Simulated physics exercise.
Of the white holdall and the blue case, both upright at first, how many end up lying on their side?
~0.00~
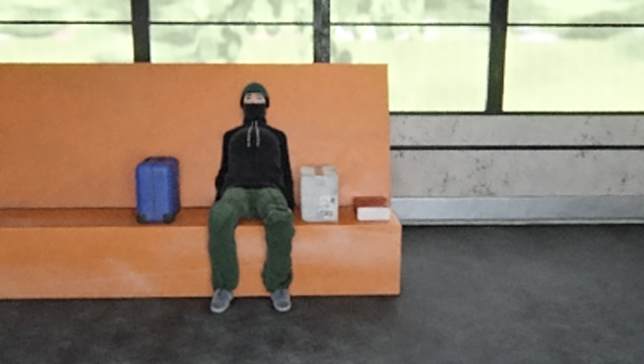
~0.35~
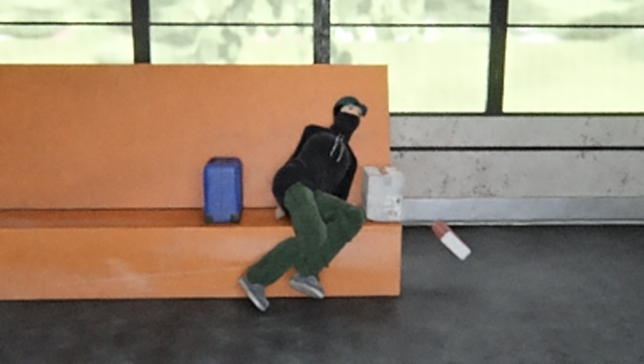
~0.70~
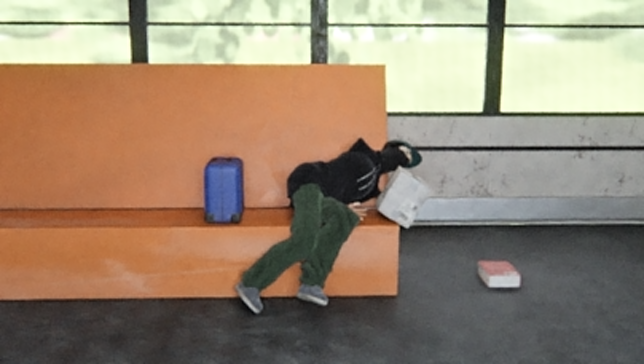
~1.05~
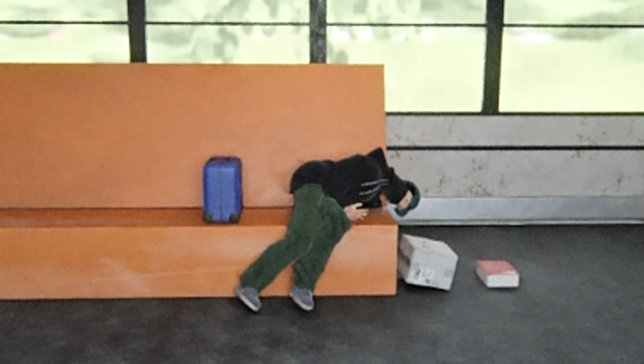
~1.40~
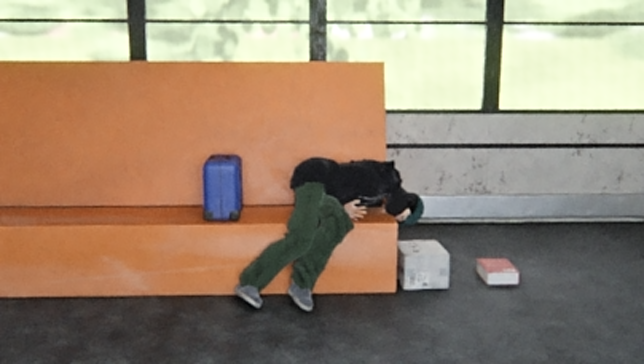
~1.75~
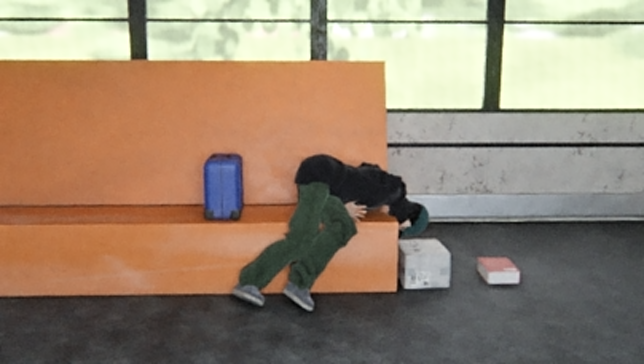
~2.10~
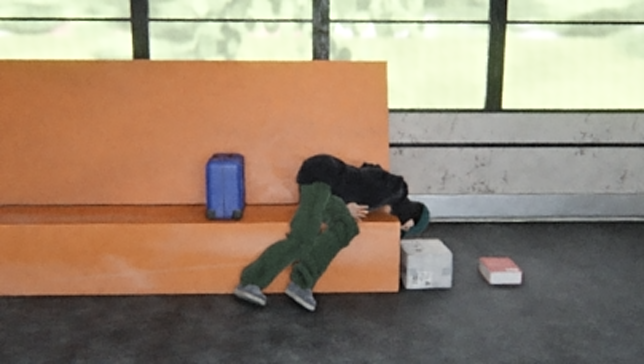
One of them does. The white holdall ends on its side on the floor, while the blue case stays upright on the bench.
